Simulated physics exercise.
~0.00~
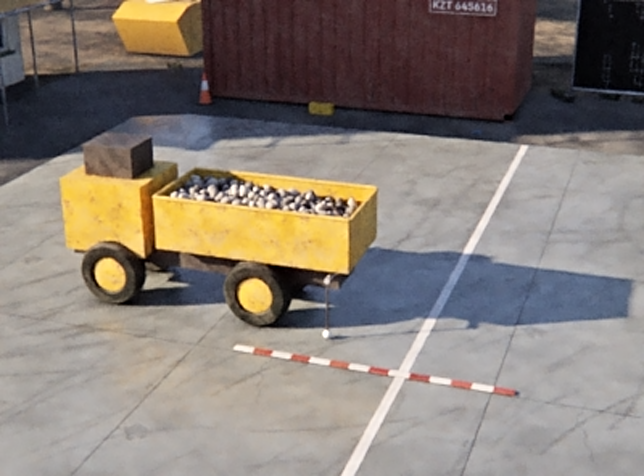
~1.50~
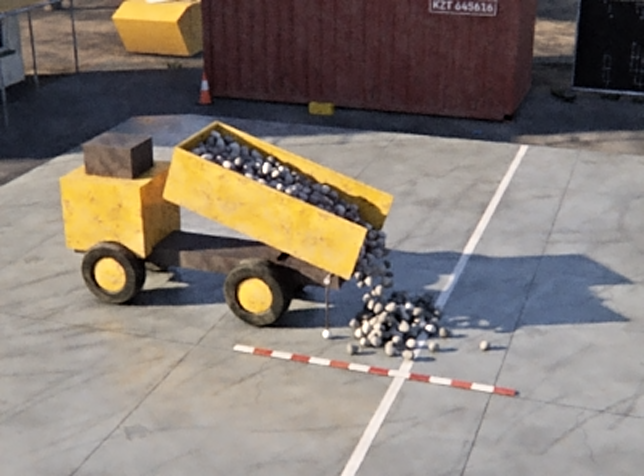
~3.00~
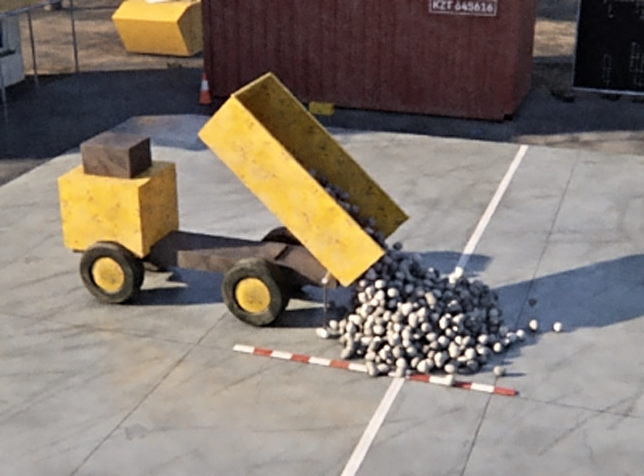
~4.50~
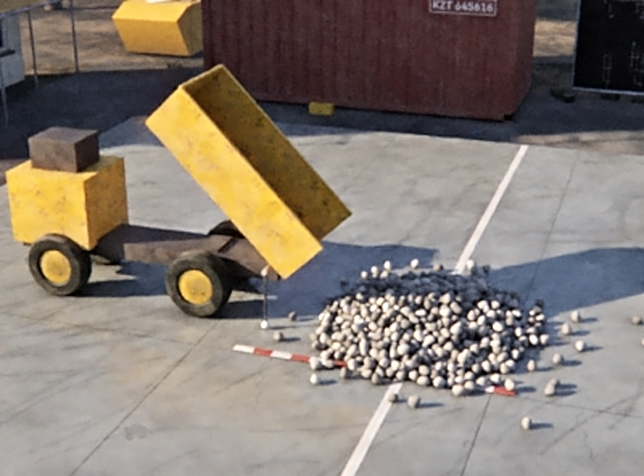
Yellow truck tipping its bed and spilling rounded stones across a painted white line, then pulling left, leaving a spread heap.
